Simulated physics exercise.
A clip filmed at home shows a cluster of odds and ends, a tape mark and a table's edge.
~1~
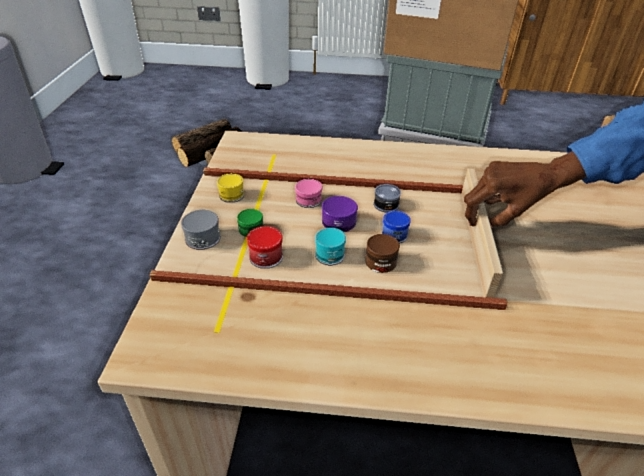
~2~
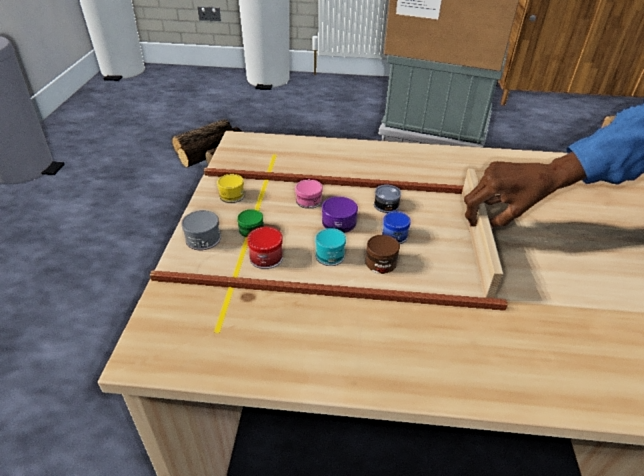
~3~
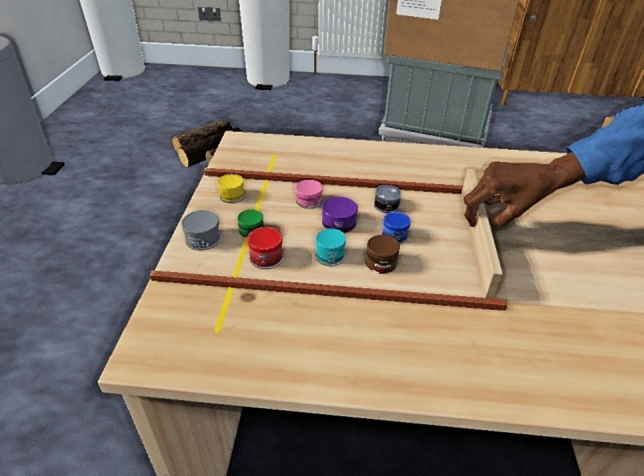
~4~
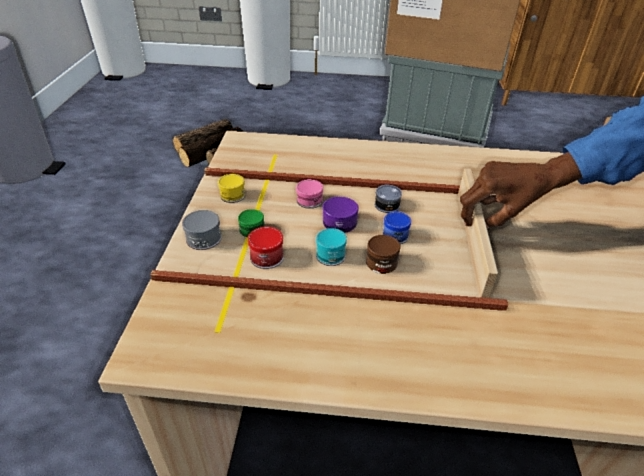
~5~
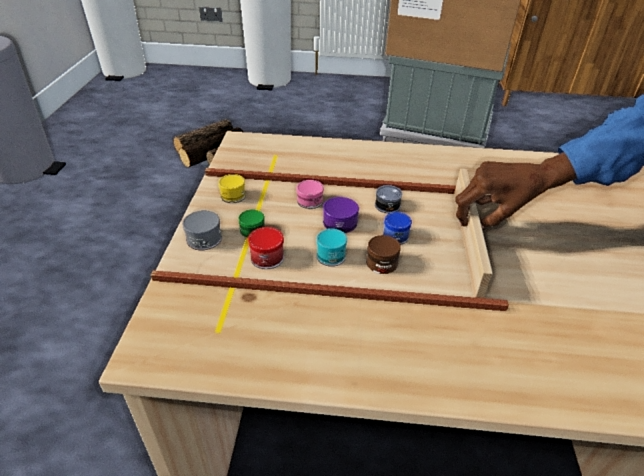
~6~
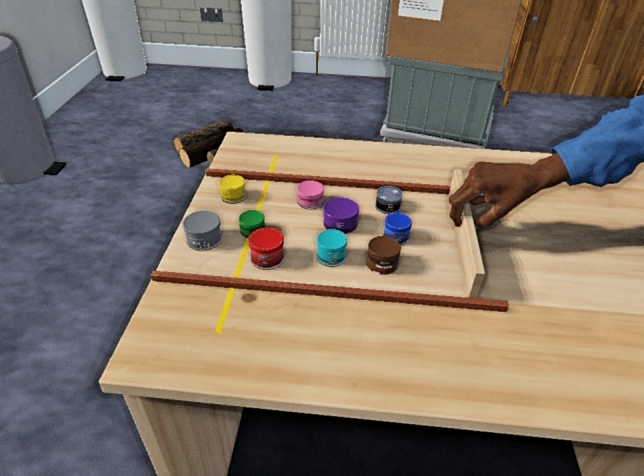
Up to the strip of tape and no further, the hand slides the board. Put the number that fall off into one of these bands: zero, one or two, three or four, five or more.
Drops: None.
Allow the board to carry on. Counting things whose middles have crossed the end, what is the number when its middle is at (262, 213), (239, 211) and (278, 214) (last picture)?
0, 1 and 0.
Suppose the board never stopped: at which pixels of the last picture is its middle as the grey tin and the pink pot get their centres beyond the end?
Points: About (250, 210) and about (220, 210).
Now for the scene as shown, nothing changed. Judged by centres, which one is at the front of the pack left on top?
That's the grey tin.
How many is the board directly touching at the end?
The count in contact is 4.
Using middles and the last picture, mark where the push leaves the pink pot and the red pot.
One ends up near (230, 179) and the other near (197, 250).
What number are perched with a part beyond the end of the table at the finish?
That would be 1.
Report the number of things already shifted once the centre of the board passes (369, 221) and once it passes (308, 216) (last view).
Tally: First 5; then 8.
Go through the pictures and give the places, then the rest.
Grey tin (201, 230); yellow pot (231, 188); green tub (251, 223); board (479, 228); tape (252, 225), in the first picture.
Yellow pot (231, 189); turquoise tin (330, 247), in the second picture.
Green tub (251, 224); black pot (387, 199), in the third picture.
Grey tin (202, 230); board (475, 228), in the fourth picture.
Yellow pot (232, 189); purple tub (341, 215), in the fifth picture.
Grey tin (203, 230); yellow pot (233, 189); green tub (252, 224); board (464, 228); tape (253, 226), in the sixth picture.
A little later, none off yet; grey tin at rest near (203, 230); yellow pot at rest near (233, 189); green tub at rest near (252, 224).
When it is over, the number that fall off is zero.
